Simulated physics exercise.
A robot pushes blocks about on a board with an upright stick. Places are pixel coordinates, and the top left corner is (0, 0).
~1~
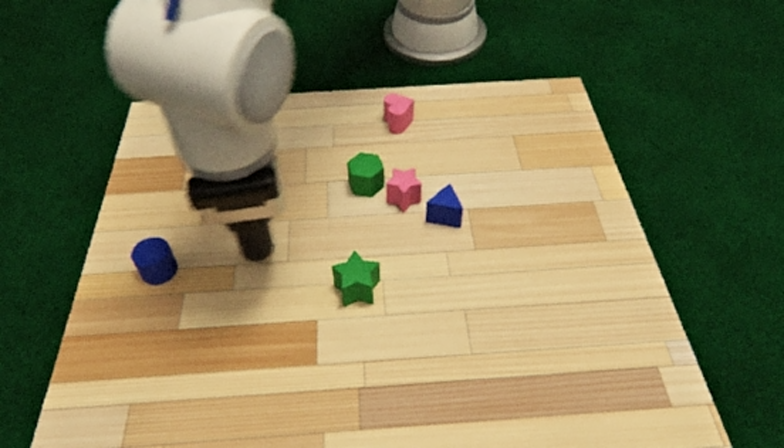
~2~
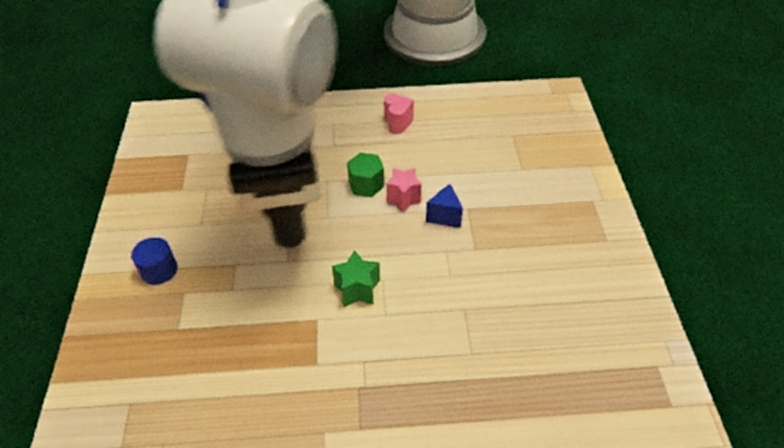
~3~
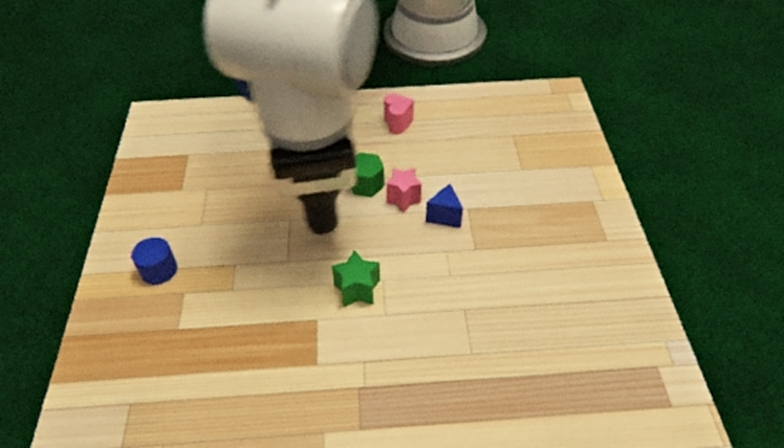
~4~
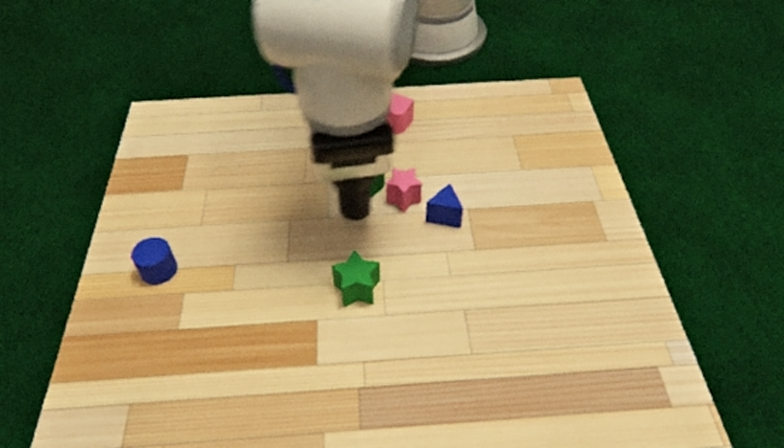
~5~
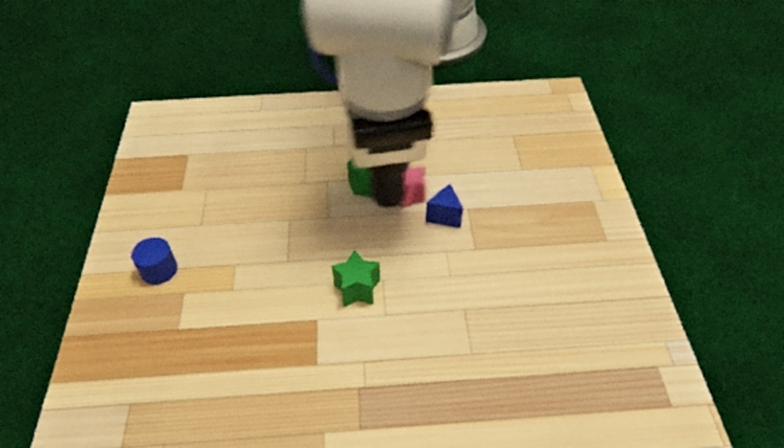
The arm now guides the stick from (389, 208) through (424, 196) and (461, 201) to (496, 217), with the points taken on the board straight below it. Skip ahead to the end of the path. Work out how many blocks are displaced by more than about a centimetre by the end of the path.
I think two will be displaced.
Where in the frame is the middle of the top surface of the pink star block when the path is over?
The top centre is at (455, 157).
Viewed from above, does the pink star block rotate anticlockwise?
In short: Yes.
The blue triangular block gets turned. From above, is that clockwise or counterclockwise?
It turns clockwise.
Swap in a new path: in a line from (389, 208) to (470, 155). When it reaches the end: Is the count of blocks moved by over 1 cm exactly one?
Going by the path, yes.
What follows on the original path. One third of the way, stick at (425, 184); pink star block at (443, 161).
Two thirds of the way, stick at (463, 190); pink star block at (455, 157), turned 45° anticlockwise; blue triangular block at (458, 201), turned 65° clockwise.
At the end, stick at (498, 206); green hexagonal block still; pink star block at (455, 157), turned 45° anticlockwise; blue triangular block at (461, 203), turned 80° clockwise.
